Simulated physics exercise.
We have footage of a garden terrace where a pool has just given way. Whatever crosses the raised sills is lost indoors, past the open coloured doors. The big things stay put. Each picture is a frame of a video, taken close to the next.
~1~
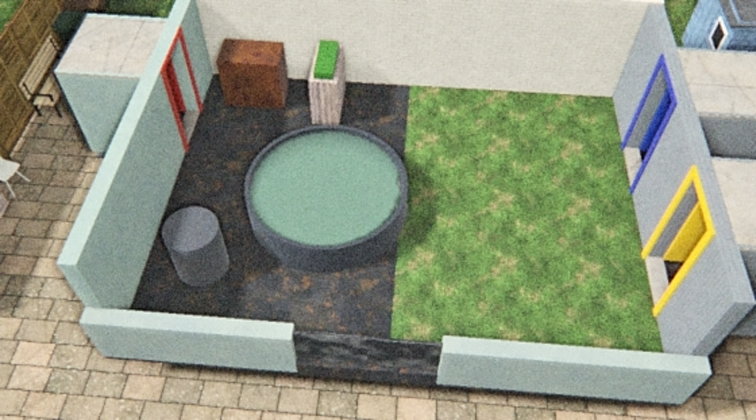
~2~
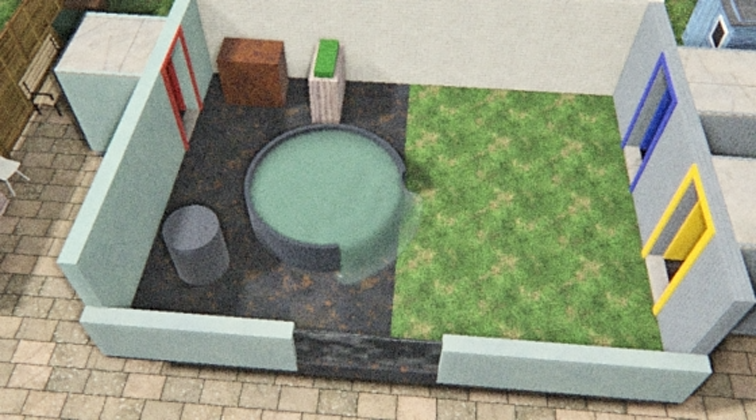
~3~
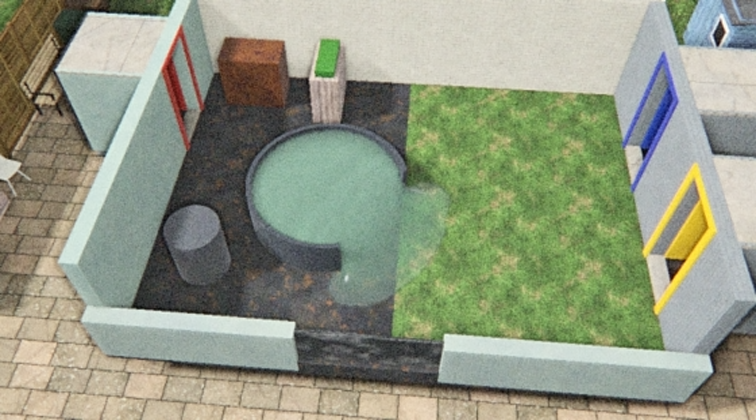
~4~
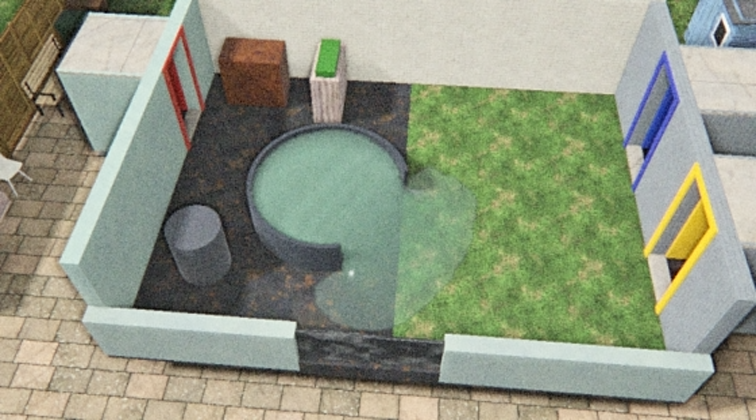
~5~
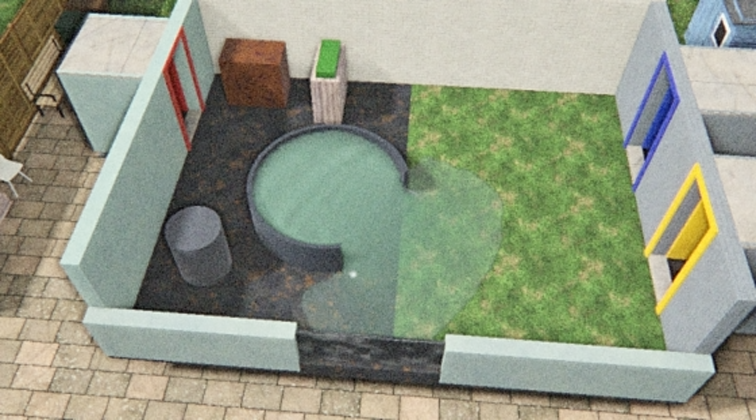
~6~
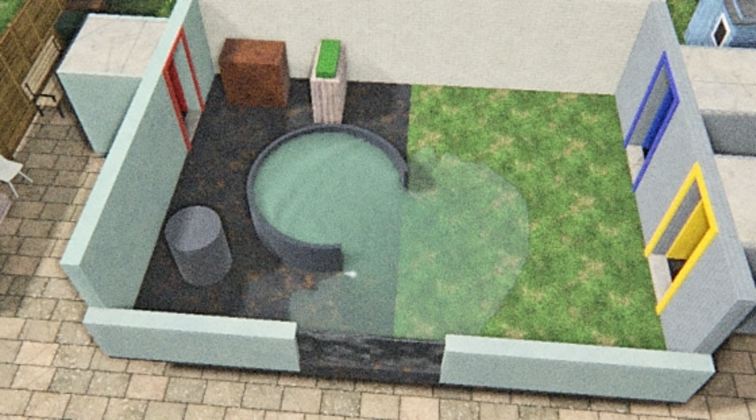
Pale green water pours from a gap in the lower right side of a round dark tank, spreading in a thin, widening sheet over black paving and across the grass to the right. The walled garden terrace is seen from above by a nearly still camera. A grey cylinder, a rusty brown box and a green-topped planter stand left, opposite blue and yellow openings.
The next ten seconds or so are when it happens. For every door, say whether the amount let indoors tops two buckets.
The yellow door is swamped. The blue door is not swamped. The red door is not swamped.
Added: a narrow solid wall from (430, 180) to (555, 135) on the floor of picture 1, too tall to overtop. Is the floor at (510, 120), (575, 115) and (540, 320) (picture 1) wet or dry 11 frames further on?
The first is still bare, the second still bare and the third inundated.
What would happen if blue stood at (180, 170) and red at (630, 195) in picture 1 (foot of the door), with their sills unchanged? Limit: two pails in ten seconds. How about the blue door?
I'd say the blue one does not reach it in the end.
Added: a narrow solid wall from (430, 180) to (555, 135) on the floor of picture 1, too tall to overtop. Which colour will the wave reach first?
My answer is the yellow door.
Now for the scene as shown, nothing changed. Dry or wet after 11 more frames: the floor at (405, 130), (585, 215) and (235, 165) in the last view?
Taking them as listed, they are spared, waterlogged and spared.
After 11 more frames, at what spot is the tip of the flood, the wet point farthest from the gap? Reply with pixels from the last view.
I'd say around (629, 372).
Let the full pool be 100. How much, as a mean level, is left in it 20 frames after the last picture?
About 30 %.
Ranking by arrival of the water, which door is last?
It would be the red one.
A moment on, water covers 30 % of the floor; the yellow door not reached, the blue door not reached, the red door not reached.
Next, water covers 40 % of the floor; the yellow door not reached, the blue door not reached, the red door not reached.
Then, water covers 60 % of the floor; the yellow door under two buckets in, the blue door not reached, the red door not reached.
Later, water covers 75 % of the floor; the yellow door over two buckets in, the blue door wet at the sill, nothing in, the red door not reached.
In the end, water covers 95 % of the floor; the yellow door over two buckets in, the blue door wet at the sill, nothing in, the red door wet at the sill, nothing in.
